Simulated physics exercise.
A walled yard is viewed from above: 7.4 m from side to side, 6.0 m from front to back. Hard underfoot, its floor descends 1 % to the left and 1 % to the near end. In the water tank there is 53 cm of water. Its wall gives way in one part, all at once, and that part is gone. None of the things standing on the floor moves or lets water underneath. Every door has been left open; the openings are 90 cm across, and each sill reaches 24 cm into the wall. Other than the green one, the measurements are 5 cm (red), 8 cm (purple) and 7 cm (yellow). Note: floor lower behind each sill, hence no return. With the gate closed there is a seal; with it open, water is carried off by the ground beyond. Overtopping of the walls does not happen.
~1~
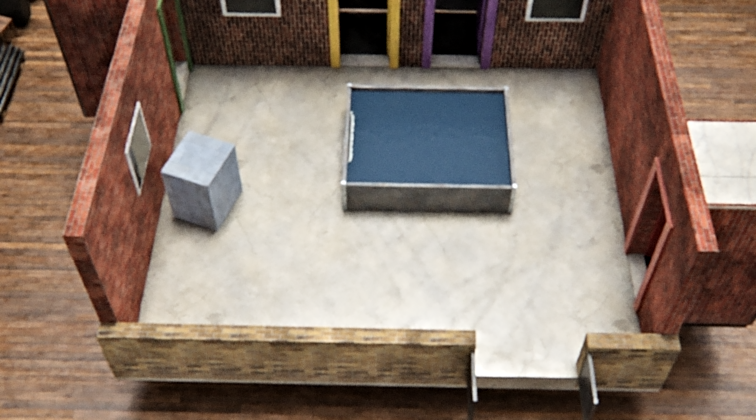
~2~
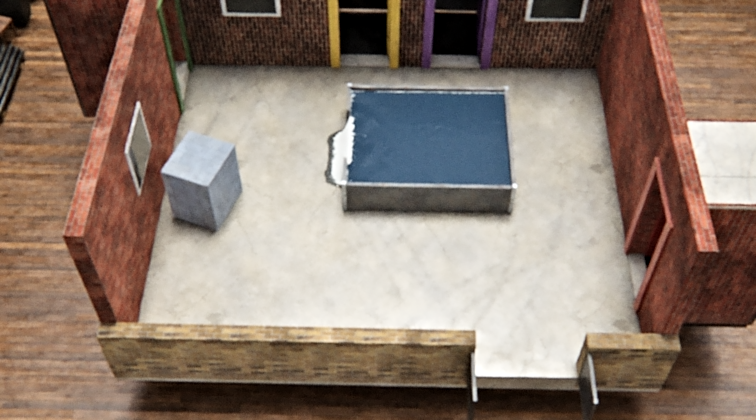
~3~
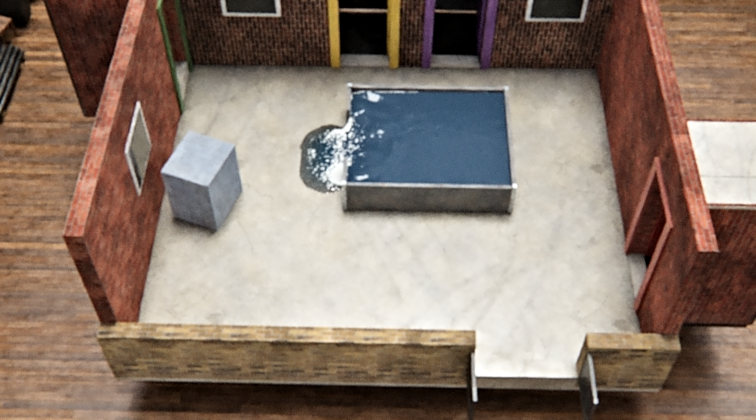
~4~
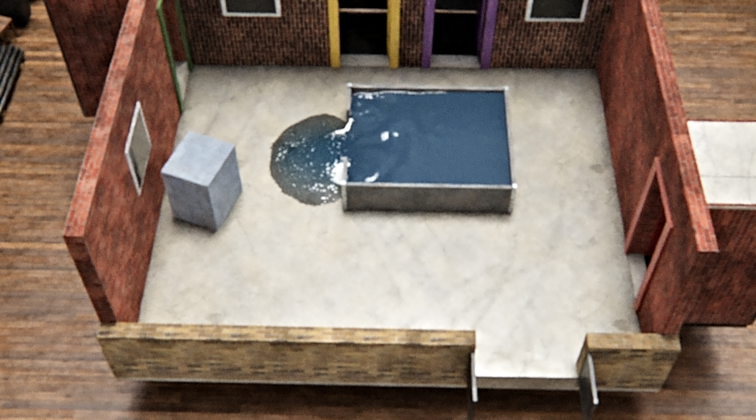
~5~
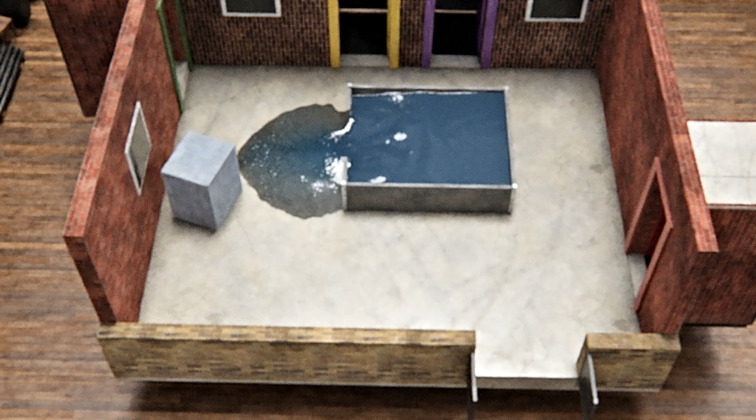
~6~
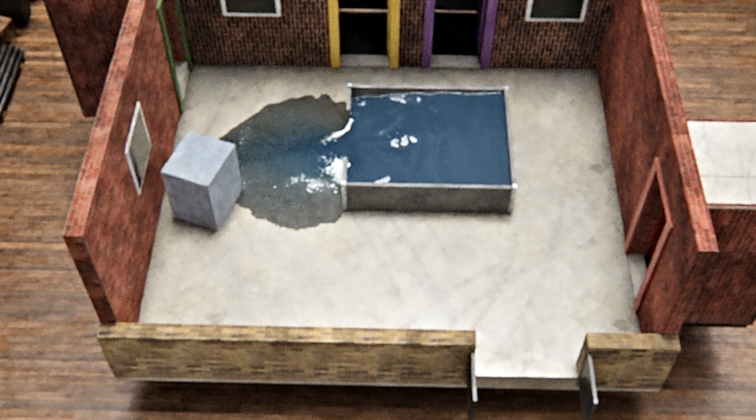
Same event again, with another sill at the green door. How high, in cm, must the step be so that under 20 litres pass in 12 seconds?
Roughly 21 cm.
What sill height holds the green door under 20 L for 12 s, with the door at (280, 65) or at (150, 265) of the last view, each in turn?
In turn: Roughly 8.5 cm, roughly 7.0 cm.
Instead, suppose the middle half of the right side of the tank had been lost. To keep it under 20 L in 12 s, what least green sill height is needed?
Roughly 12.0 cm.
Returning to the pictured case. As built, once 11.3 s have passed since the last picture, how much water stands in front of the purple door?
About 6.0 cm.
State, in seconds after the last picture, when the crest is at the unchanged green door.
Roughly at 2.0 s.
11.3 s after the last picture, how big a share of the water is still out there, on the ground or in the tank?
I'd put it at about 98 per cent.
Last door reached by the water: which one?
Final door: Red.
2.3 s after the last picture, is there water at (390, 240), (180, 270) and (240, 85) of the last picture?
1: Unwetted; 2: Awash; 3: Awash.
Then, 0.7 s after the last picture water covers 20 % of the floor, deepest (35 cm) near (343, 158); it has not reached the green door.
Then, 2.3 s after the last picture water covers 35 % of the floor, deepest (33 cm) near (188, 80); 29 cm at the green door, 2 litres in over its 26 cm sill.
Then, 11.3 s after the last picture water covers 95 % of the floor, deepest (14 cm) near (132, 354); 11 cm at the green door, 7 litres in over its 26 cm sill.
At the green door as built, the water peaked near 29 cm, 2.1 s after the last picture.
Run again over the same 12 s with other heights there, 36 litres in over 18.5 cm, 9 litres over 25 cm. The limit of 20 litres is kept from about 21 cm up.
